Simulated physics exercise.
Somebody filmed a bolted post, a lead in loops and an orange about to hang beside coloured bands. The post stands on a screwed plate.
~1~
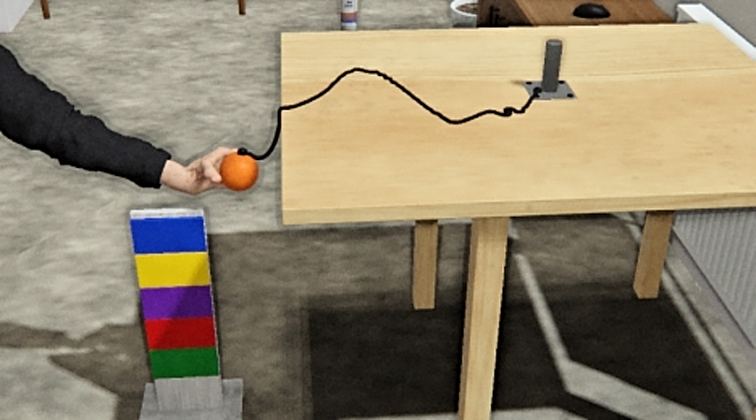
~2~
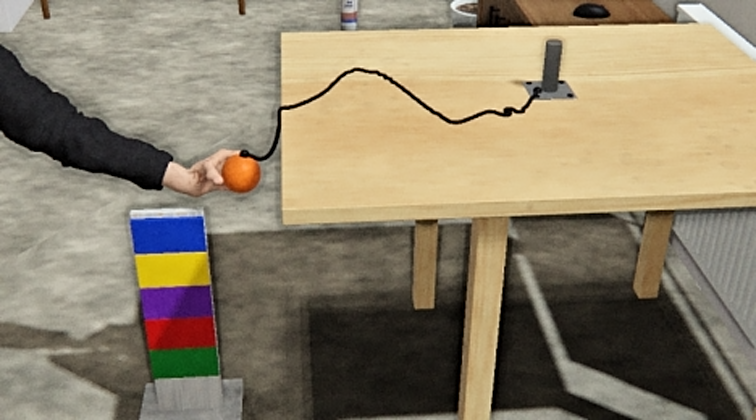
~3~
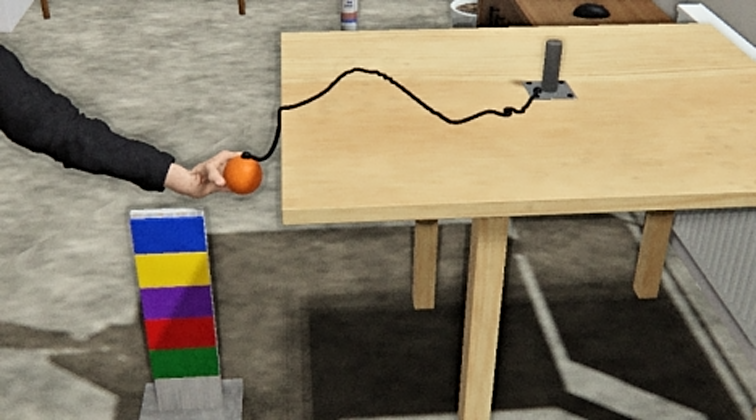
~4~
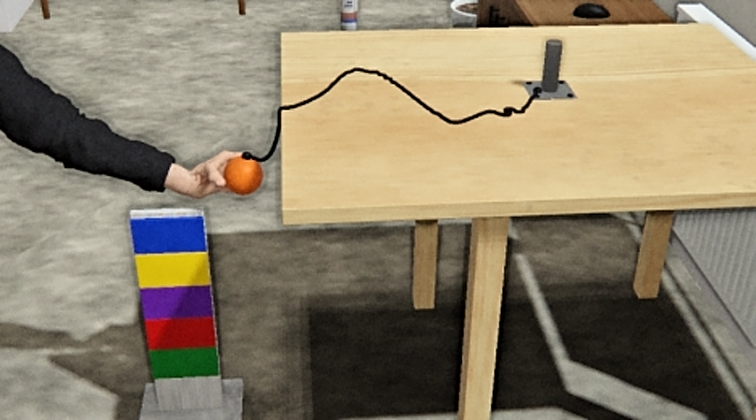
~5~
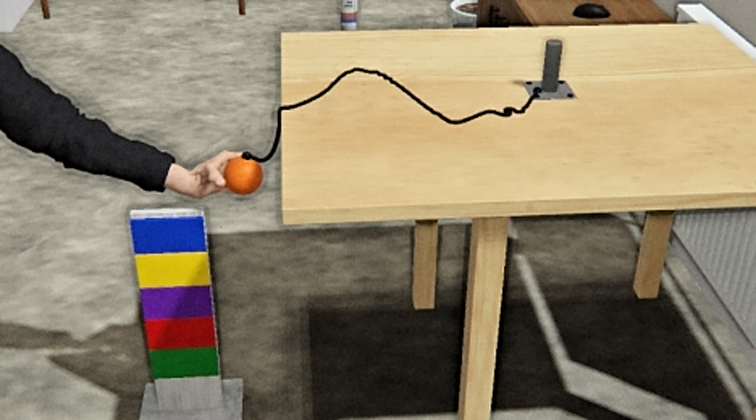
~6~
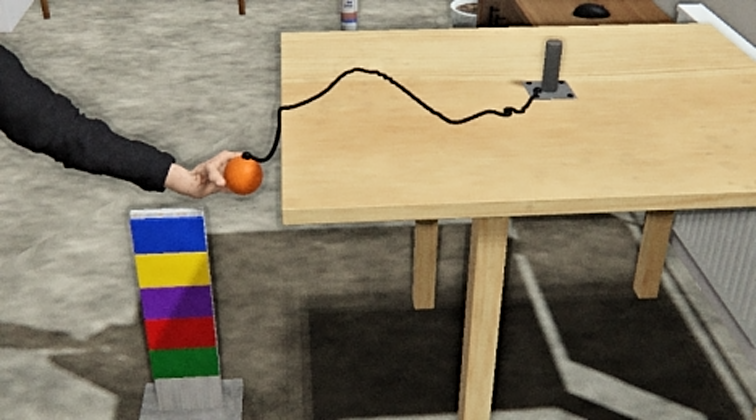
An orange ball on a slack black cord, gripped by a dark-sleeved hand above a colour-banded block, shifted very slightly right beside a wooden table, then stayed still in the hand.
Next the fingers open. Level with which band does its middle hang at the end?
The lead holds its middle at green.
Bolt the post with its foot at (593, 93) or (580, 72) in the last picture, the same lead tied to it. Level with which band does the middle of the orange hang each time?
It would be red; red.
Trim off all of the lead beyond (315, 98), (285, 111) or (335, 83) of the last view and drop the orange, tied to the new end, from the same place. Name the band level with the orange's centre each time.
One after the other, yellow; purple; blue.
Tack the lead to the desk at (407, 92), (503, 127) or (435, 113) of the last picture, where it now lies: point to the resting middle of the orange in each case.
The places are (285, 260), (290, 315) and (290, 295).
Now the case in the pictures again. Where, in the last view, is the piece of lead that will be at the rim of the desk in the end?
It lies at about (398, 86).
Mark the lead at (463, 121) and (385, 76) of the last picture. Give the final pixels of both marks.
The first at (395, 103), the second at (282, 146).
Early on, orange near (265, 357); level with green.
Midway, orange near (309, 352); level with green.
Finally, orange near (294, 356); level with green. At green.
